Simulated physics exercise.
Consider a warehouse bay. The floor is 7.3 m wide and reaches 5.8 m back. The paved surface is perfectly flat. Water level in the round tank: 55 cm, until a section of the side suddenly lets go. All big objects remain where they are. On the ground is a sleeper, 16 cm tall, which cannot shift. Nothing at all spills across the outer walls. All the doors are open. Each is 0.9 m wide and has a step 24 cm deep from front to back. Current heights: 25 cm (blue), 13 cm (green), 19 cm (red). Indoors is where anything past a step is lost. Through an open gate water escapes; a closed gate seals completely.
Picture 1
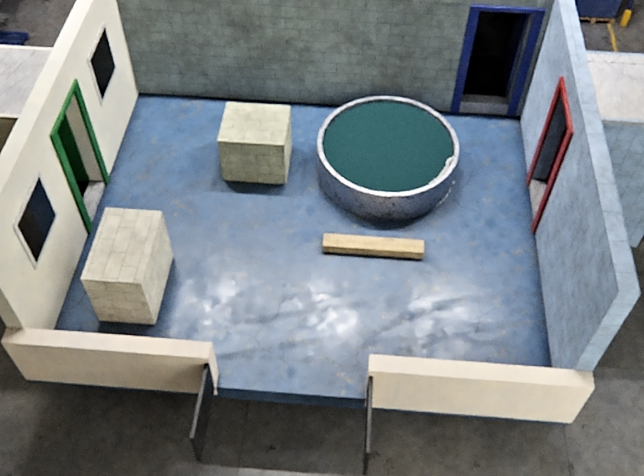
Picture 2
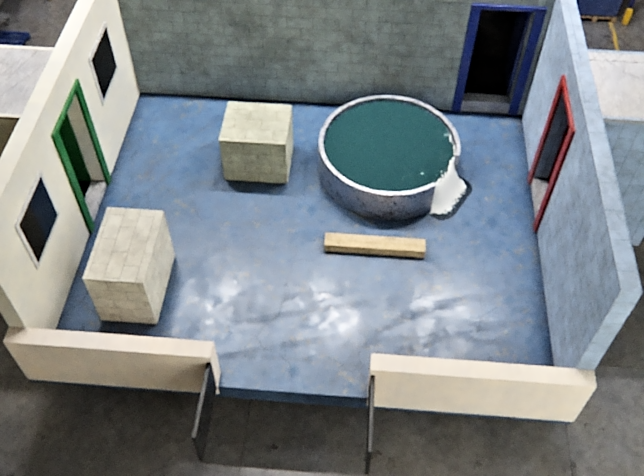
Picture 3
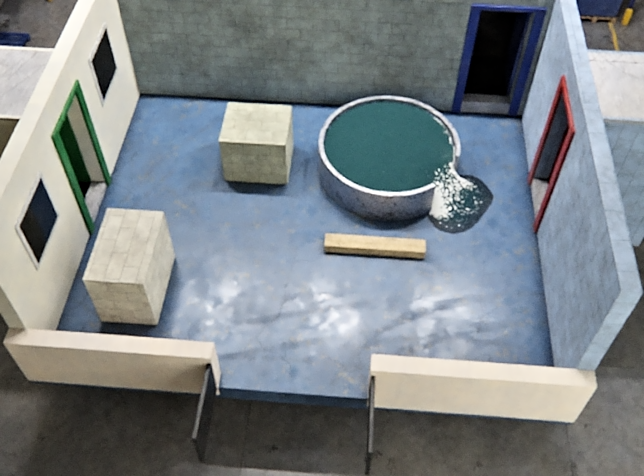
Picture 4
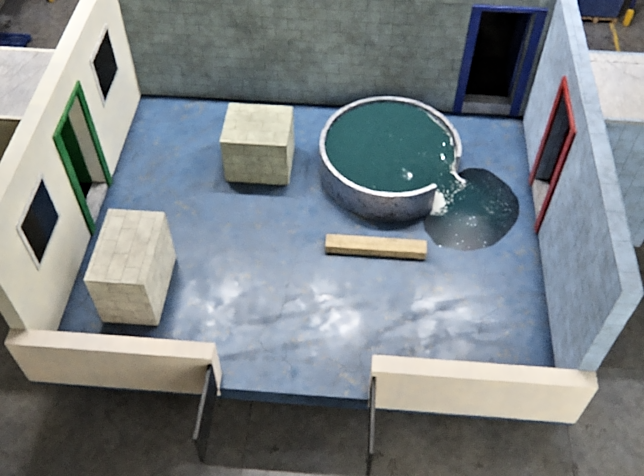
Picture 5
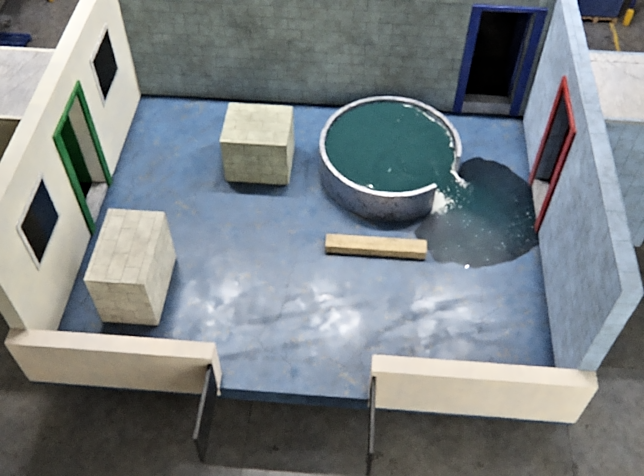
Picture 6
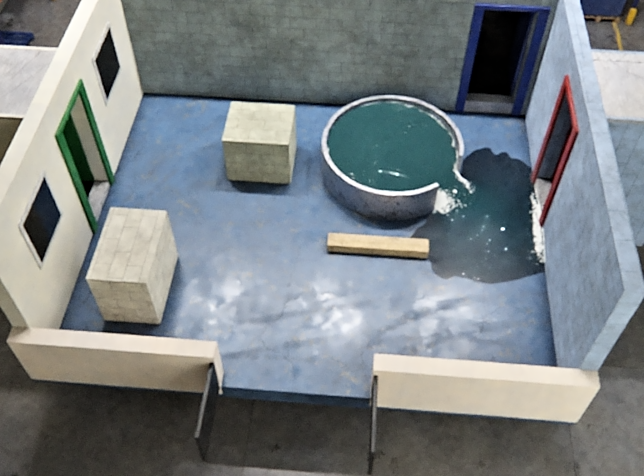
A round tank of green water breaks open and a dark pool spreads right across the floor.
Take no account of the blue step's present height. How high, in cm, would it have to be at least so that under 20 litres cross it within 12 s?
I would say at least 8 cm.
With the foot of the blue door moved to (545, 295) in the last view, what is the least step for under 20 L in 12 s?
You'd want it roughly 11.0 cm high.
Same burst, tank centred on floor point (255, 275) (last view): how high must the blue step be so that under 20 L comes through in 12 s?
10.5 cm or thereabouts.
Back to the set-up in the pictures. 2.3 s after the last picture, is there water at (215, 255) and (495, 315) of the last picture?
Bone dry, then submerged.
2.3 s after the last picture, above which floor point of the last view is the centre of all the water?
The water is centred around (432, 208) in the last picture's pixels.
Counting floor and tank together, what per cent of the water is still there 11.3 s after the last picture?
Some 92 %.
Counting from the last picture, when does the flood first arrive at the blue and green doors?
The blue door at 1.4 s, the green door at 7.5 s.
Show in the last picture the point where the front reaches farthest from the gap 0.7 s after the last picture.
The farthest wet point sits near (553, 373) in the last view.
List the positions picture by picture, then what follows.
In the first frame, still water, 55 cm deep, in the round tank at (388, 146); the blue door at (493, 71) is dry.
In the second frame, water pours out at (444, 188) and has run 0.3 m, to (467, 190); about 7 cm deep outside, 55 cm at the back.
In the third frame, the gap is at (444, 190), the front 0.7 m out at (486, 202); the back of the round tank holds 55 cm.
In the fourth frame, the gap is at (445, 190), the front 1.2 m out at (513, 215); the back of the round tank holds 55 cm.
In the fifth frame, the gap is at (445, 190), the front 1.7 m out at (537, 236); the back of the round tank holds 55 cm.
In the sixth frame, the front is at (543, 268), 2.0 m from the gap at (447, 189); 3.3 m2 of floor is wet, 55 cm left at the back; the blue door at (497, 70), 2.3 m from the gap, is still 1.5 m from the nearest water.
Then, 0.7 s after the last picture water covers 15 % of the floor, deepest (30 cm) near (534, 227); it has not reached the blue door.
Then, 2.3 s after the last picture water covers 25 % of the floor, deepest (28 cm) near (541, 384); 11 cm at the blue door, 0 litres in over its 25 cm step.
Then, 11.3 s after the last picture water covers 95 % of the floor, deepest (9 cm) near (534, 227); 6 cm at the blue door, 0 litres in over its 25 cm step.
At the blue door as built, the water peaked near 11 cm, 2.1 s after the last picture.
Run again over the same 12 s with other heights there, 46 litres in over 6.5 cm, 5 litres over 10.5 cm. The limit of 20 litres is kept from about 8 cm up.
